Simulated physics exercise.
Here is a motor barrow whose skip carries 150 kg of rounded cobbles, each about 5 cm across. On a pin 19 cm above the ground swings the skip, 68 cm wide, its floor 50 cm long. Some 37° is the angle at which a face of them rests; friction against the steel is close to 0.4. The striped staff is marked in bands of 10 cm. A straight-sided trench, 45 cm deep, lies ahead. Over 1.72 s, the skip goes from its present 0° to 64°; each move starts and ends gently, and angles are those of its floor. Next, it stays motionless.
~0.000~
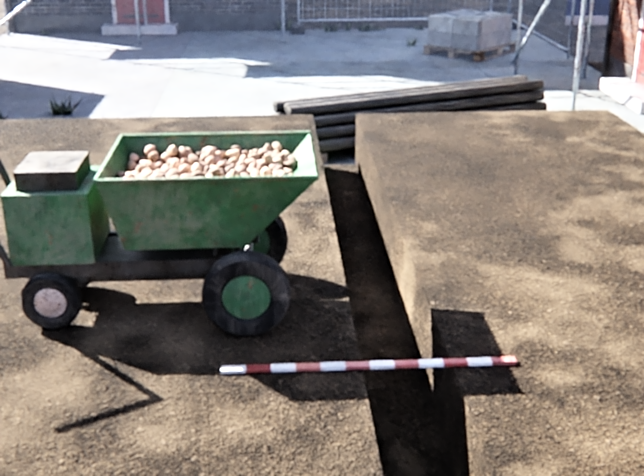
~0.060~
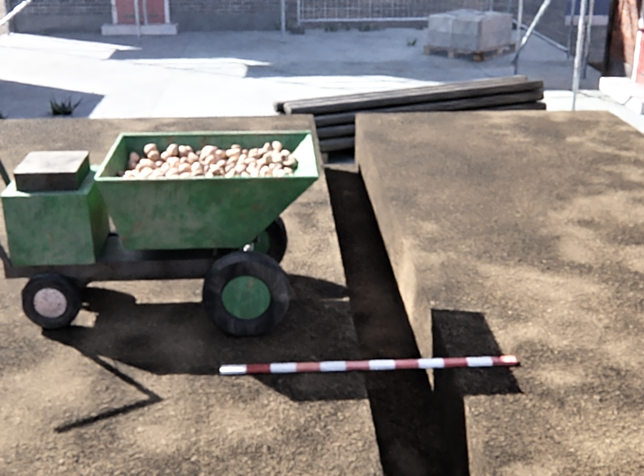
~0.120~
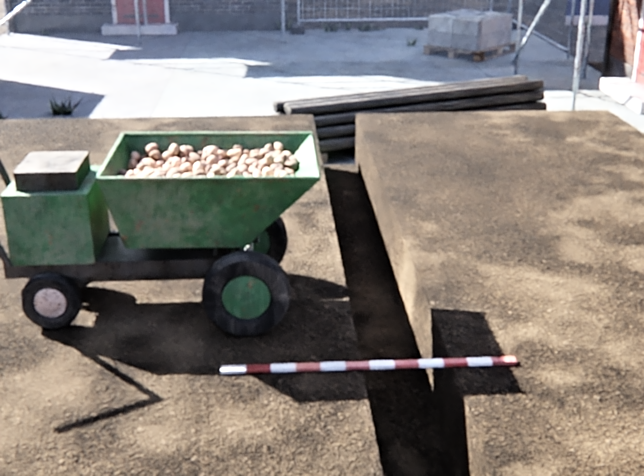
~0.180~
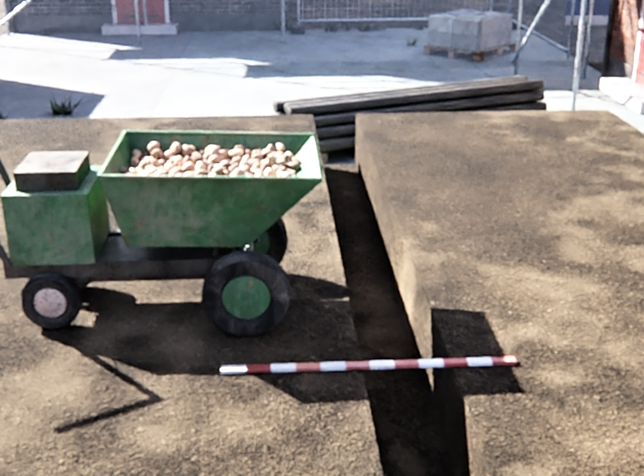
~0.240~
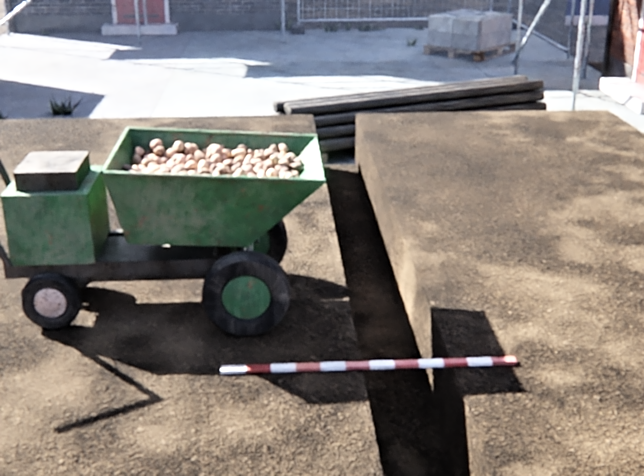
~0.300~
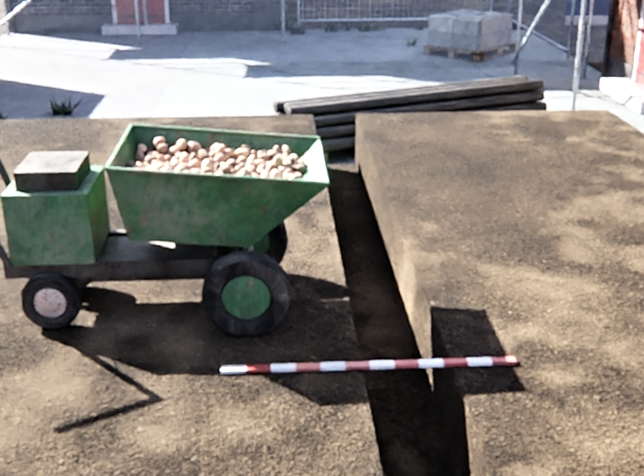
A green motor barrow with black wheels stands at the left on brown, gritty ground in a sunlit yard, seen from slightly above and side-on. Rounded pinkish cobbles fill its skip, a red-and-white rod lies across a dark trench to its right, and dark beams are stacked behind. The skip, level at first, slowly tilts slightly down to the right, its cobbles shifting slightly, while all else stays still.
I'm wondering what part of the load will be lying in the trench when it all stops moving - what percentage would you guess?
I would guess about 82 per cent.
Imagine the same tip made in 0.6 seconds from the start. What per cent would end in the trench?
It'd be some 65 per cent.
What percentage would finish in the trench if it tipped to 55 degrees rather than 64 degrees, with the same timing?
Some 60 in a hundred, I'd say.
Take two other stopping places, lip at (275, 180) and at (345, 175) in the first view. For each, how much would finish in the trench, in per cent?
About 100 per cent first, then about 55 per cent.
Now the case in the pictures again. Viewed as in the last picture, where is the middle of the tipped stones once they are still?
Their middle ends up near (400, 362).
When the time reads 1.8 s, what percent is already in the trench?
At that moment: Approx. 25 %.
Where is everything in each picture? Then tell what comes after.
The first picture shows lip at (318, 177), floor tilted 0°, highest stones at (236, 155).
The second picture shows lip at (318, 177), floor tilted 0°, highest stones at (236, 155); the stones move at 0.1 m/s on average.
The third picture shows lip at (320, 178), floor tilted 1°, highest stones at (213, 156); the stones move at 0.1 m/s on average.
The fourth picture shows lip at (322, 180), floor tilted 2°, highest stones at (191, 154); the stones move at 0.2 m/s on average.
In the fifth picture, the skip is at 3°, its lip at (325, 181); the top of the load is at (193, 154); the stones move at 0.2 m/s on average.
In the sixth picture, the skip is at 5°, its lip at (329, 184); the top of the load is at (181, 152); the stones move at 0.3 m/s on average.
After 1.3 s the floor is at 54°; 100 % in the skip; the foremost stones are at (375, 245).
After 1.8 s the floor is at 64°; 69 % in the skip, 27 % in the trench, 4 % past the trench; the foremost stones are at (472, 302).
After 2.2 s the floor is at 64°; 36 % in the skip, 48 % in the trench, 16 % past the trench; the foremost stones are at (519, 289).
After 4.1 s the floor is at 64°; 0 % in the skip, 82 % in the trench, 18 % past the trench; the foremost stones are at (546, 286).
